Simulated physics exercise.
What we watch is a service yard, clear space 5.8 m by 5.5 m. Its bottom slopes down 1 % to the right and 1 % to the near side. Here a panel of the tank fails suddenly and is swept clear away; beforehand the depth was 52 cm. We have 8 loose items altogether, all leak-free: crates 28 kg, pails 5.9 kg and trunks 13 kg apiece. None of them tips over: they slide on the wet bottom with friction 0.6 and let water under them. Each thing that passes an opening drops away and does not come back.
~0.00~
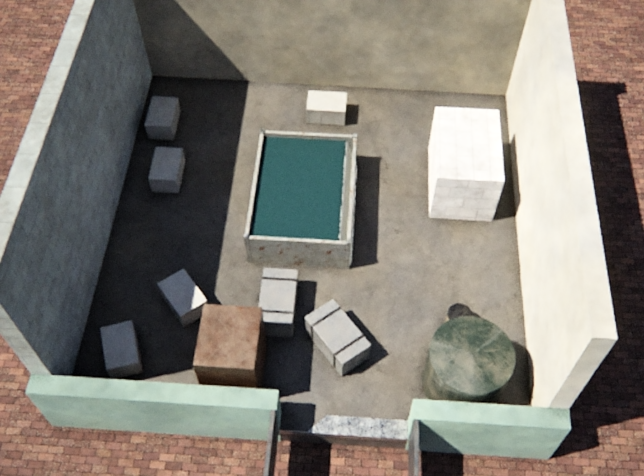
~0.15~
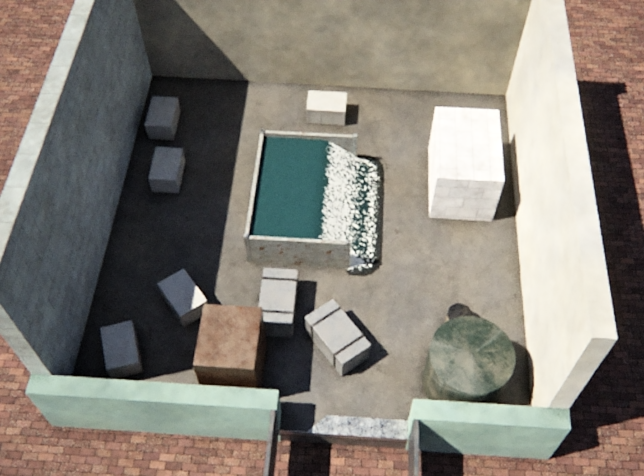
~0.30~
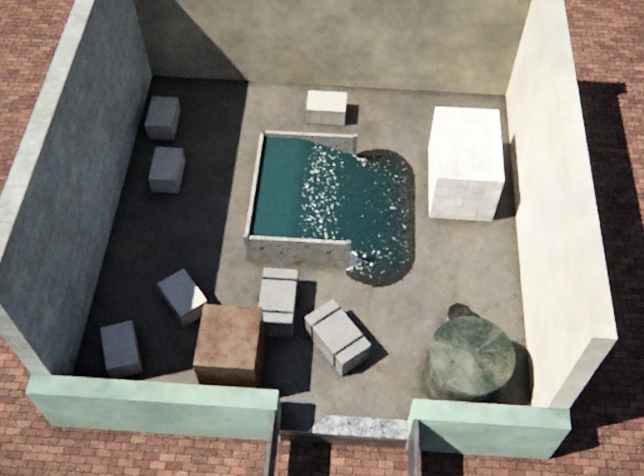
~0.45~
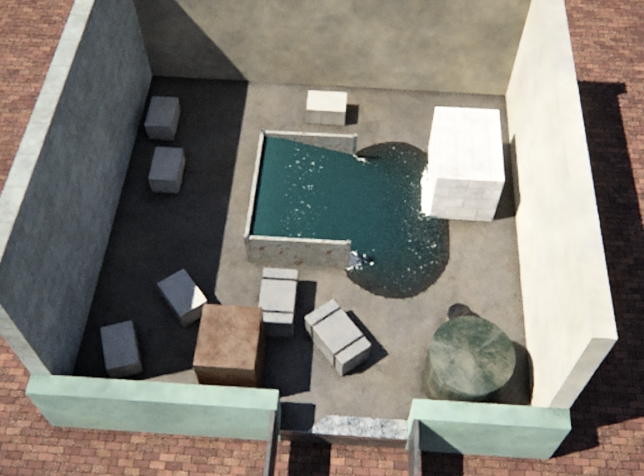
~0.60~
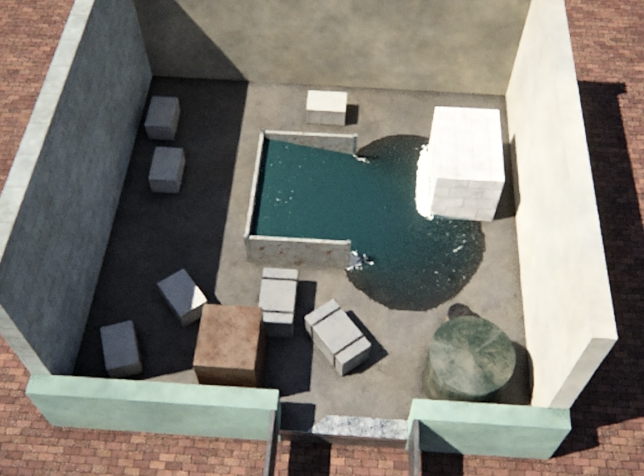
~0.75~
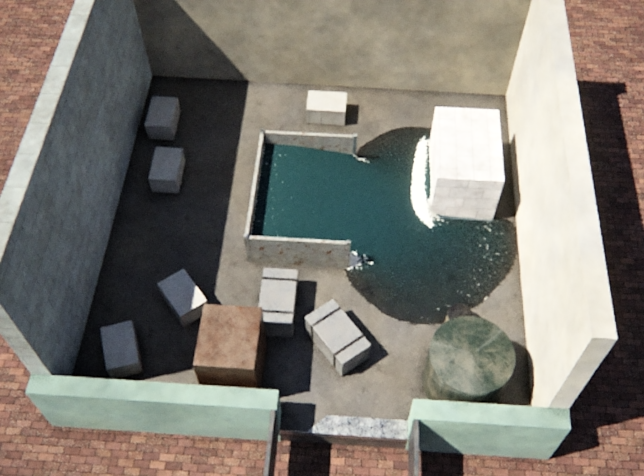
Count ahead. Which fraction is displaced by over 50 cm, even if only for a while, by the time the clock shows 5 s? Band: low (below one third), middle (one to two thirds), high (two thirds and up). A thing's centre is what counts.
Low.
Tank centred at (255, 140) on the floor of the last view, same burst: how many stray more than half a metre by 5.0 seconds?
In that case the number is 3.
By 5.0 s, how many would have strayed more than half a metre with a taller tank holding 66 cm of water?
Then the count would be 2.
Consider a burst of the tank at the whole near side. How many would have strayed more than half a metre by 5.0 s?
That would give 2.
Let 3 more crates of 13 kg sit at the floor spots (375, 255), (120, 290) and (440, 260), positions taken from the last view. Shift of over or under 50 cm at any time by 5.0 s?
Respectively: Tops it; doesn't reach it; tops it.
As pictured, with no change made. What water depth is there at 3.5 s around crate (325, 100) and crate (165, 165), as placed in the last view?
First about 5 cm, second about 0 cm.
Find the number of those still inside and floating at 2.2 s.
By my count, 1.
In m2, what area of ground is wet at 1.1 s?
Wet area: Approx. 9.0 m2.
After 1.1 s 0 of 8 are over 50 cm from their spots; 0 afloat.
After 2.2 s 1 of 8 are over 50 cm from their spots; 1 afloat.
After 3.5 s 1 of 8 are over 50 cm from their spots; 1 afloat.
After 5.0 s 0 of 8 are over 50 cm from their spots, and 1 have been at some point; 1 afloat.
